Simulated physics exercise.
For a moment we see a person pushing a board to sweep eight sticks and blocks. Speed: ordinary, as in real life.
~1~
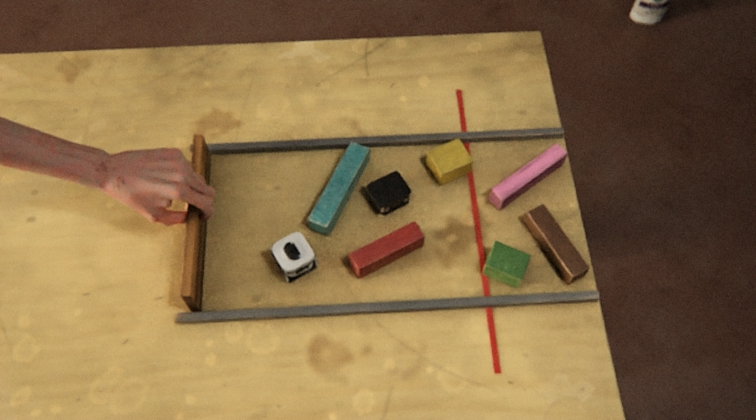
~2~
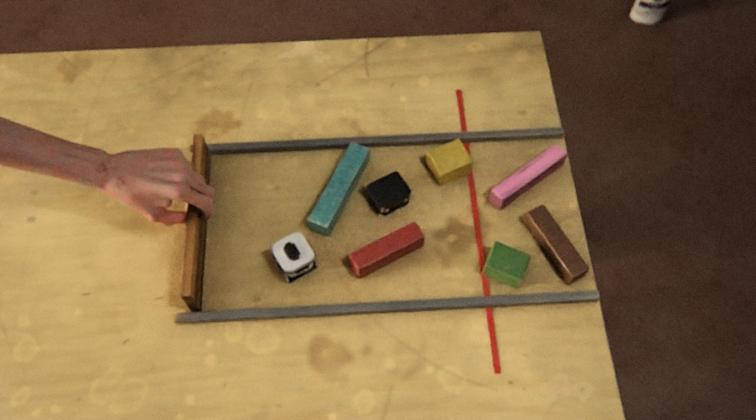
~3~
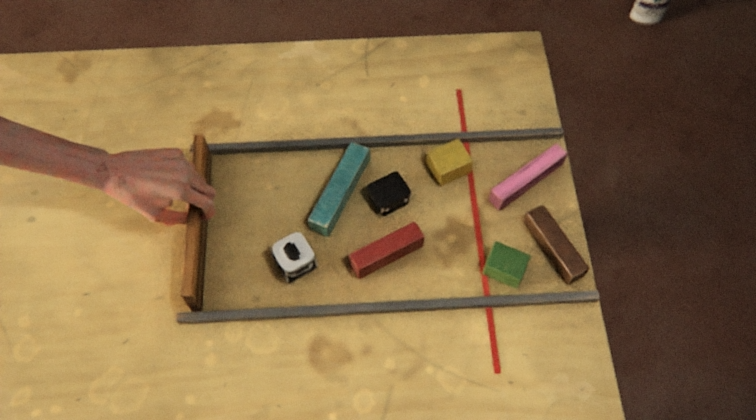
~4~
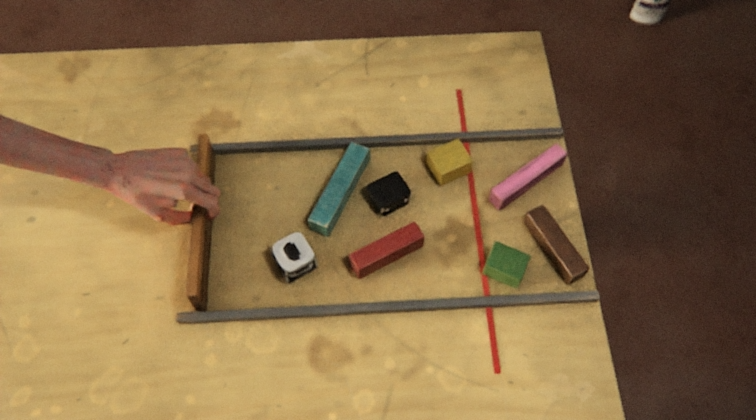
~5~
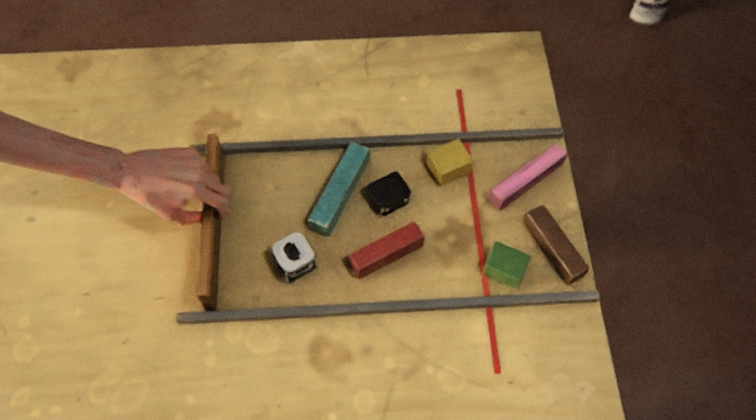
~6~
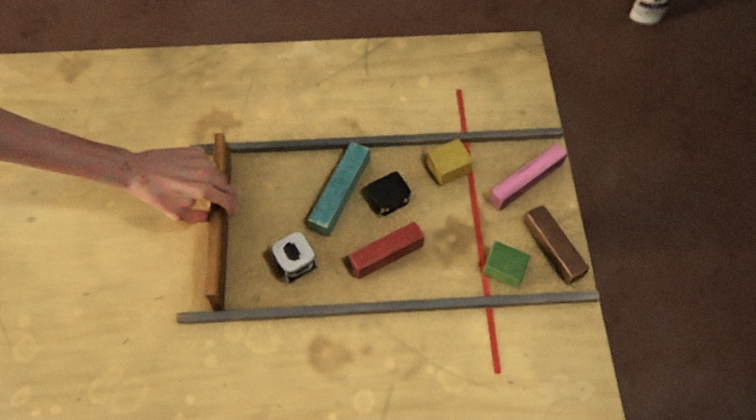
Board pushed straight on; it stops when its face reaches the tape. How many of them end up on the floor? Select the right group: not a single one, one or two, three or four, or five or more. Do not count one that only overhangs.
Most likely the ones that land below will number nothing.
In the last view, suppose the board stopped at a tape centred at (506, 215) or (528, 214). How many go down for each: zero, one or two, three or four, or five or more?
The counts, in order, are 1 or 2 and 3 or 4.
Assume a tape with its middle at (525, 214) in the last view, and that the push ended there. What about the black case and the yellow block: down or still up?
Here the black case is on by the end and the yellow block is on by the end.
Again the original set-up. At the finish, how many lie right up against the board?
It's 2 of them.
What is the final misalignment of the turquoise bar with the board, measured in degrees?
Roughly 0° out of line.
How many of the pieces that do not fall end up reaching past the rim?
2 is the number.
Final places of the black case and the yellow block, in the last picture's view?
Look around (513, 192) for the first and around (510, 164) for the second.
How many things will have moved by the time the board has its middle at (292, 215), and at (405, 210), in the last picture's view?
The count reaches 1 first and 4 second.
A little later, none off yet; brown bar at rest near (556, 244); pink stick at rest near (528, 177); green block at rest near (506, 265).
When it is over, the number that fall off is zero.
